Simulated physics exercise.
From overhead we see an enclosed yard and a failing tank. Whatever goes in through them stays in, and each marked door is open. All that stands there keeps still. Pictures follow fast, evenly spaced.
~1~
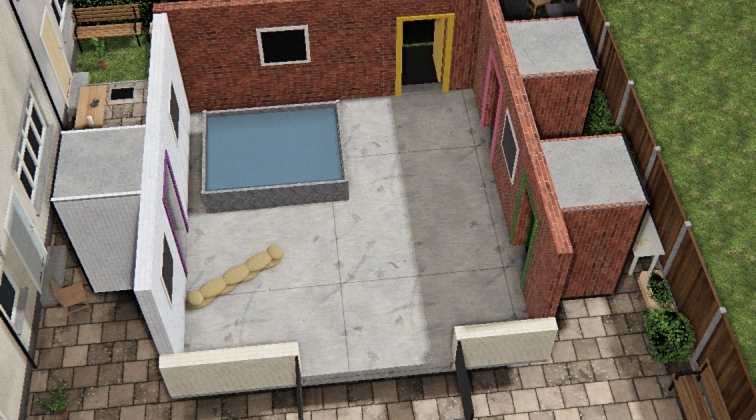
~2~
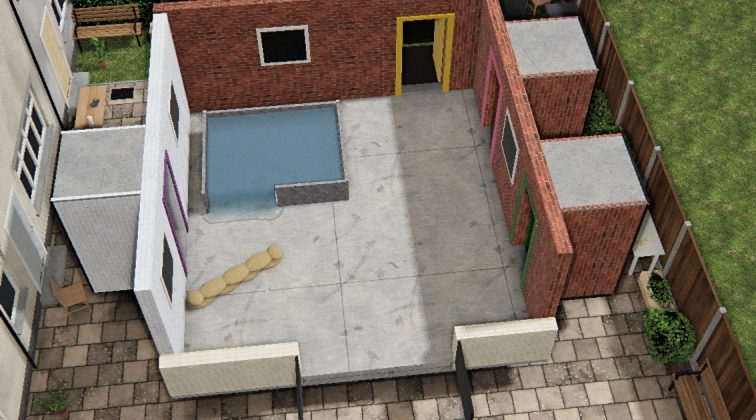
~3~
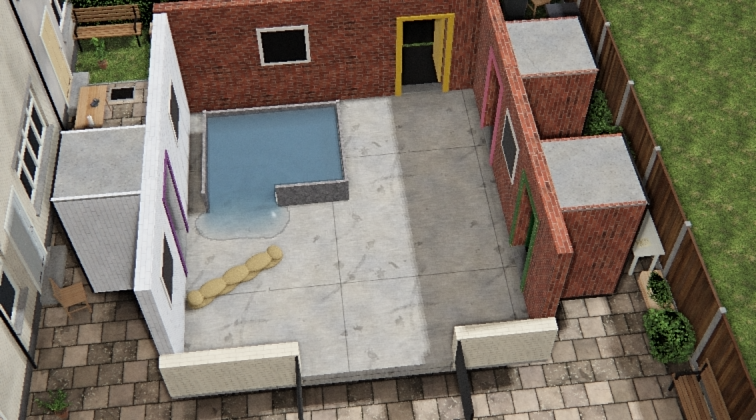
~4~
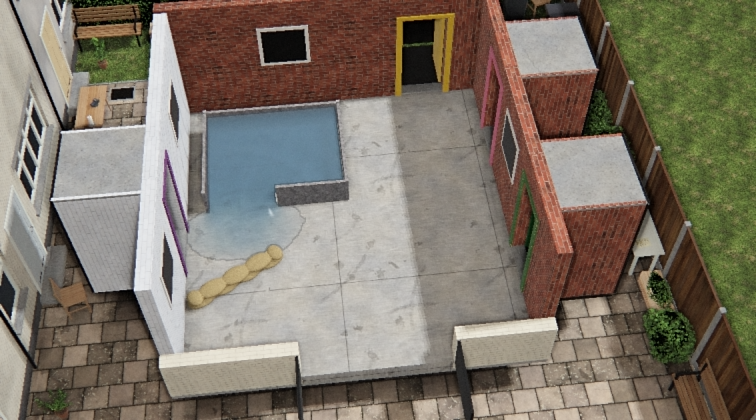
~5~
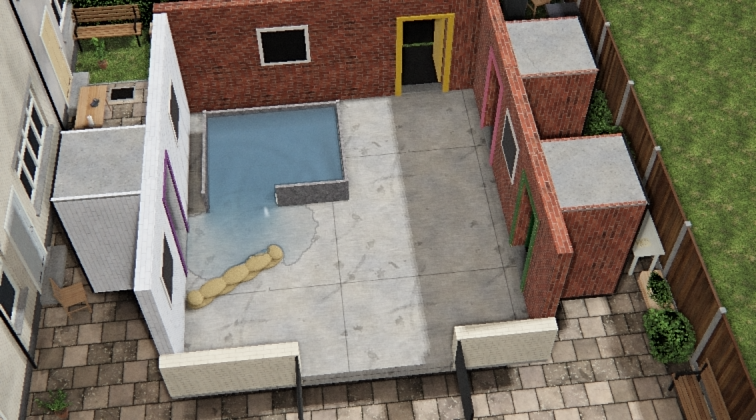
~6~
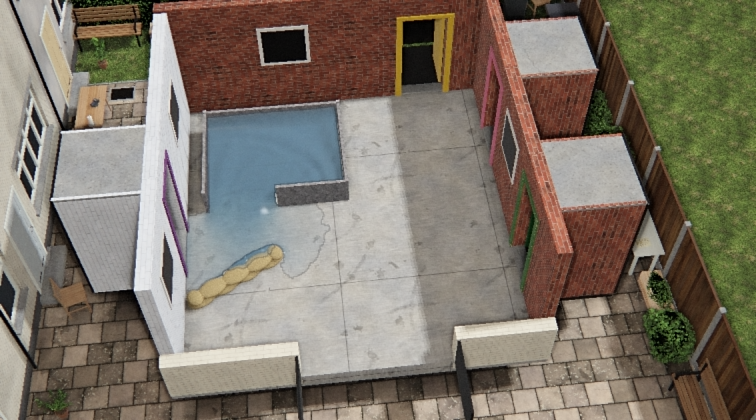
Water sits level in a raised rectangular tank in the corner of a brick-walled yard, until the left part of its front wall is gone and water pours through the gap. It spreads in a thin, rounded sheet across the concrete, reaches the row of sandbags and creeps around their right end.
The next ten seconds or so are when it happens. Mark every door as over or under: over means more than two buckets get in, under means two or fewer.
Green door - over; yellow door - under; purple door - over; pink door - under.
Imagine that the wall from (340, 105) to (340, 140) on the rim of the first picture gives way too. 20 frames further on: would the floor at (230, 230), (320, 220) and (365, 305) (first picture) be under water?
Point by point: Untouched, untouched and untouched.
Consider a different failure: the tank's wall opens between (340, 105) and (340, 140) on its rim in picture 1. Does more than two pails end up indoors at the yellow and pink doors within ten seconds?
The yellow door exceeds the limit and the pink door exceeds the limit.
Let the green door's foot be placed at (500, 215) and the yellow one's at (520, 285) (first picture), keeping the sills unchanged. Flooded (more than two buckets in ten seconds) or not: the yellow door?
Yellow: Exceeds the limit.
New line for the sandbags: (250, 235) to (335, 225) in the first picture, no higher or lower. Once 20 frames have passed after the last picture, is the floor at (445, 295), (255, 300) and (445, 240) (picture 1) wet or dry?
In order - unaffected; swamped; swamped.
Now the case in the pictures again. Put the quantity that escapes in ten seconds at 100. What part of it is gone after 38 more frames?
Around 65 per cent.
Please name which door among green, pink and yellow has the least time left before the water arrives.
That would be the one in green.
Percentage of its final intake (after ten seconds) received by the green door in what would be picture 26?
It should be near 0 percent of the ten-second total.
A moment on, water covers 15 % of the floor; the green door not reached, the yellow door not reached, the purple door wet at the sill, nothing in, the pink door not reached.
Next, water covers 30 % of the floor; the green door not reached, the yellow door not reached, the purple door over two buckets in, the pink door not reached.
Then, water covers 50 % of the floor; the green door not reached, the yellow door not reached, the purple door far over two buckets in, the pink door not reached.
Later, water covers 80 % of the floor; the green door under two buckets in, the yellow door not reached, the purple door far over two buckets in, the pink door not reached.
In the end, water covers 95 % of the floor; the green door over two buckets in, the yellow door wet at the sill, nothing in, the purple door far over two buckets in, the pink door wet at the sill, nothing in.
